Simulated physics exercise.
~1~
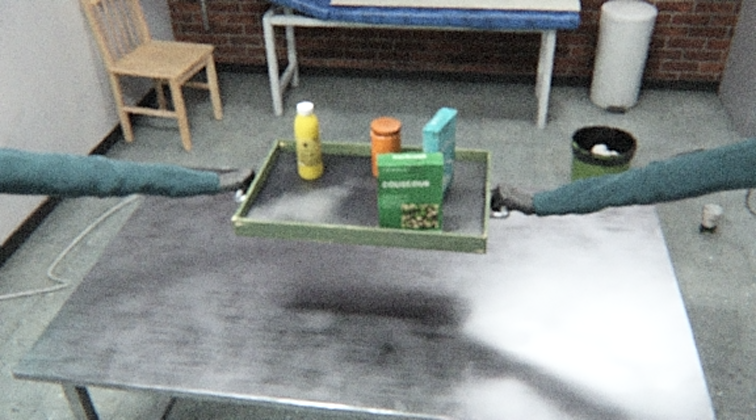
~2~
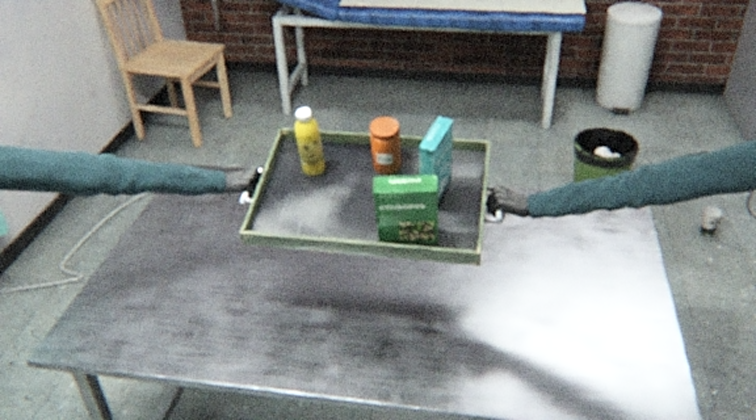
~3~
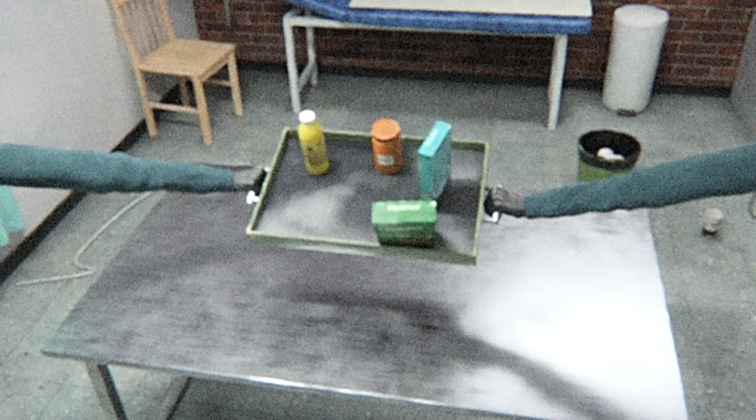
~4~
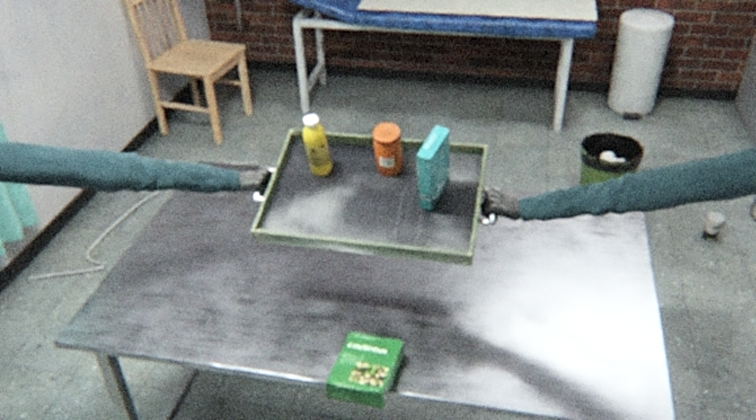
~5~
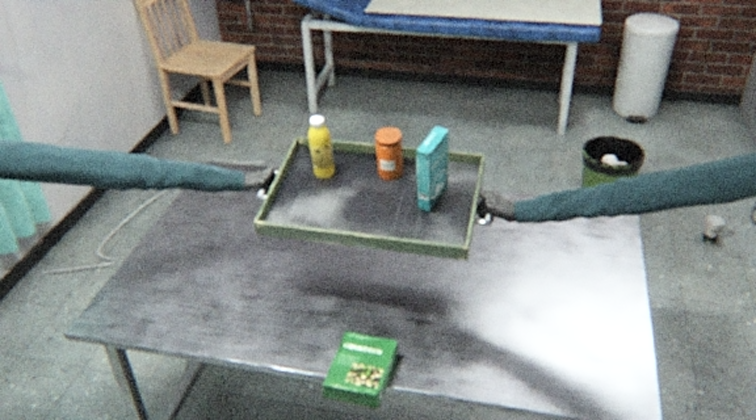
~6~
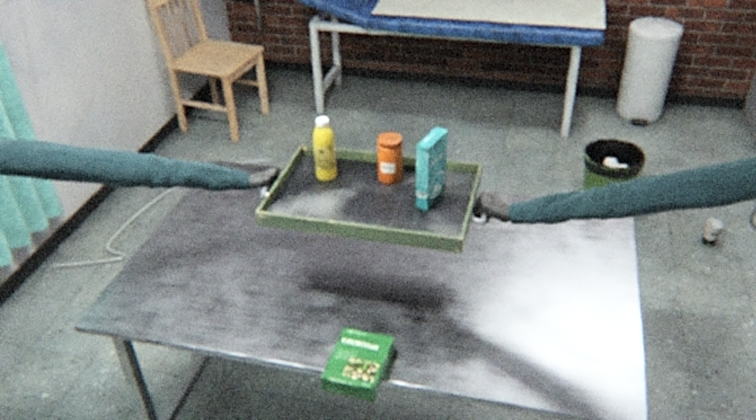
Two arms in dark teal sleeves reach in from the left and right, holding a shallow green tray above a grey metal table, seen from slightly above in a room with a brick wall, a wooden chair and a blue-topped bench behind. On the tray stand a yellow bottle at left, an orange jar, a turquoise packet at right and a green packet near the front edge. The tray tips toward the viewer, and the green packet drops off the near edge onto the table. The tray then levels, its other three items still standing, while the green packet lies below.
